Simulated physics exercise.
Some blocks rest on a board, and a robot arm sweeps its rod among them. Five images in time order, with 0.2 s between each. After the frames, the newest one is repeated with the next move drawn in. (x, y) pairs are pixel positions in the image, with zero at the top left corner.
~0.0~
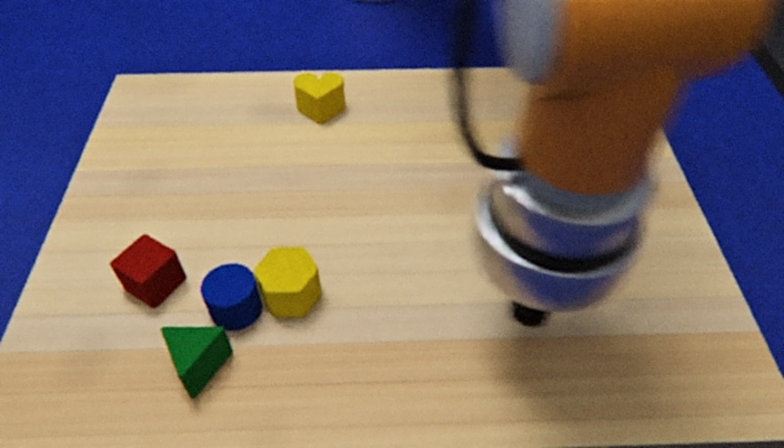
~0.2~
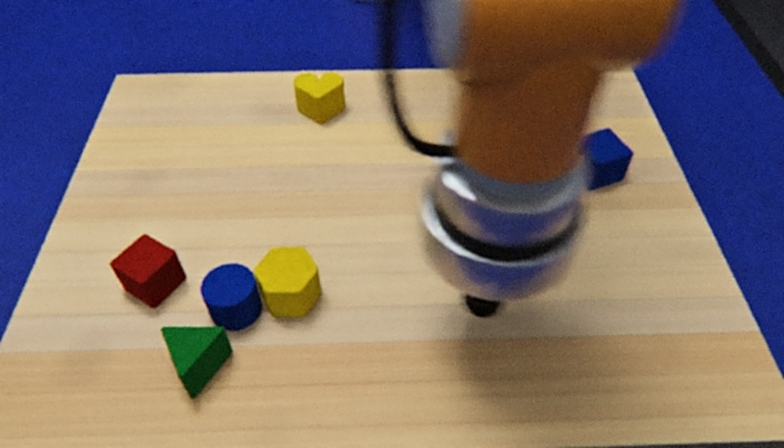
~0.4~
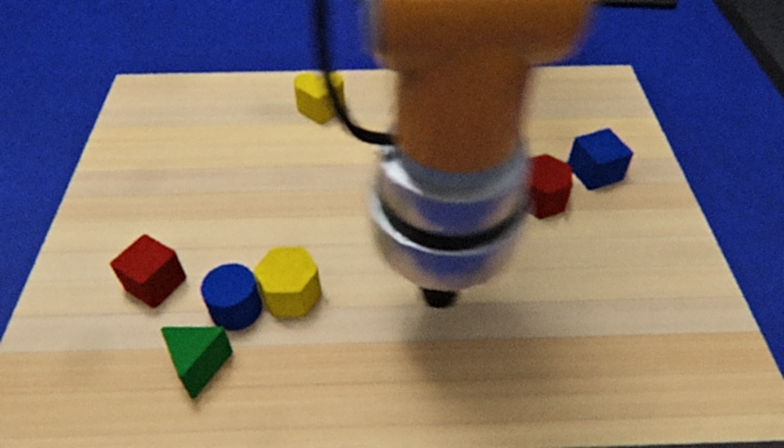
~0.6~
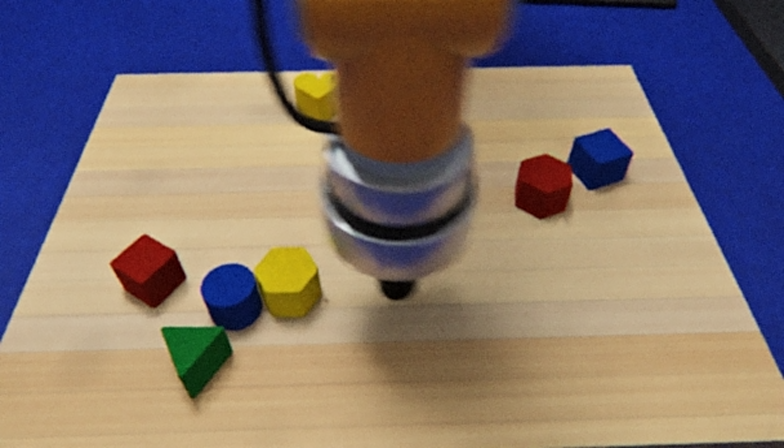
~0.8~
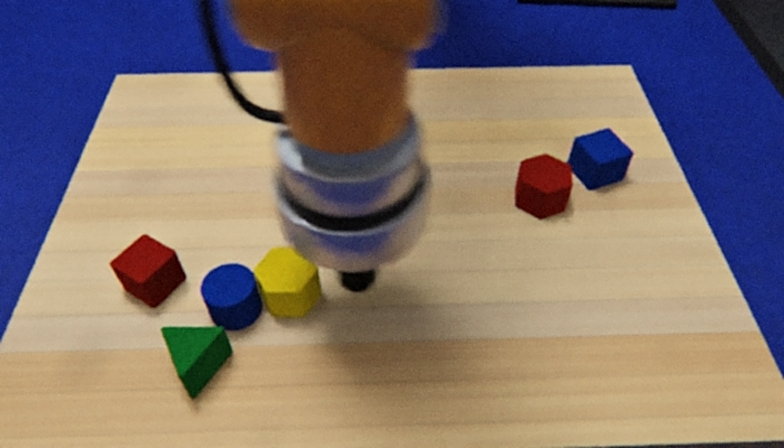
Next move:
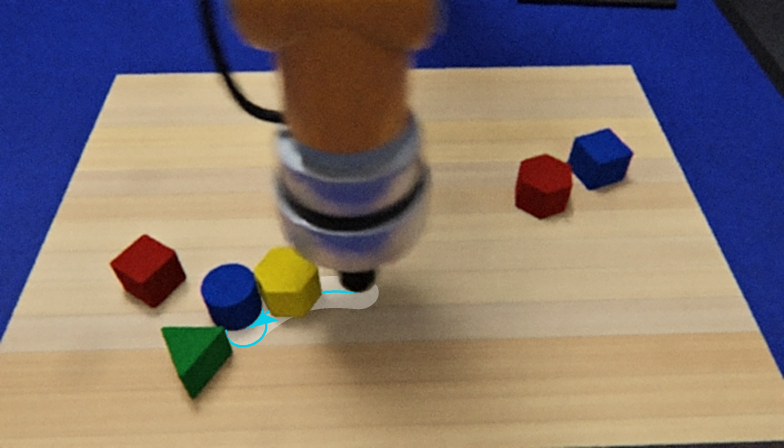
An orange and silver robot arm with a dark-tipped rod sweeps steadily leftward over a pale wooden board on a blue surface, seen from above at an angle by a still camera. A red cube, blue cylinder, yellow hexagon and green triangle sit at left, a yellow heart at the top. The arm uncovers a blue cube and red hexagon at right, then hides the heart, nearing the unmoving yellow hexagon.
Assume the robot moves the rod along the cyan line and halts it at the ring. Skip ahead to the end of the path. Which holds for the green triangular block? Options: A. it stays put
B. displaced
Correct choice: A.
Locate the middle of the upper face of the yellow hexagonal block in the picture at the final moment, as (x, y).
At pixel (216, 268).
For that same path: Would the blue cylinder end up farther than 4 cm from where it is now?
Yes.
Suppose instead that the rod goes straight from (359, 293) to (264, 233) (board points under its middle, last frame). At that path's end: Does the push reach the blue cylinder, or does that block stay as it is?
The blue cylinder will be pushed away from where it stands.
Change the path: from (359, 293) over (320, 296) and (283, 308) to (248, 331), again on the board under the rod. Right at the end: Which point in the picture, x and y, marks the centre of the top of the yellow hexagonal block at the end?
It ends at (224, 267).
The drawn path runs from (359, 293) over (319, 293) and (280, 305) to (246, 328).
On the path given first. Halfway along, rod at (295, 282); blue cylinder at (186, 290); yellow hexagonal block at (243, 266), turned 20° clockwise.
At the end, rod at (241, 314); green triangular block not moved; blue cylinder at (160, 291); yellow hexagonal block at (216, 268), turned 70° clockwise.
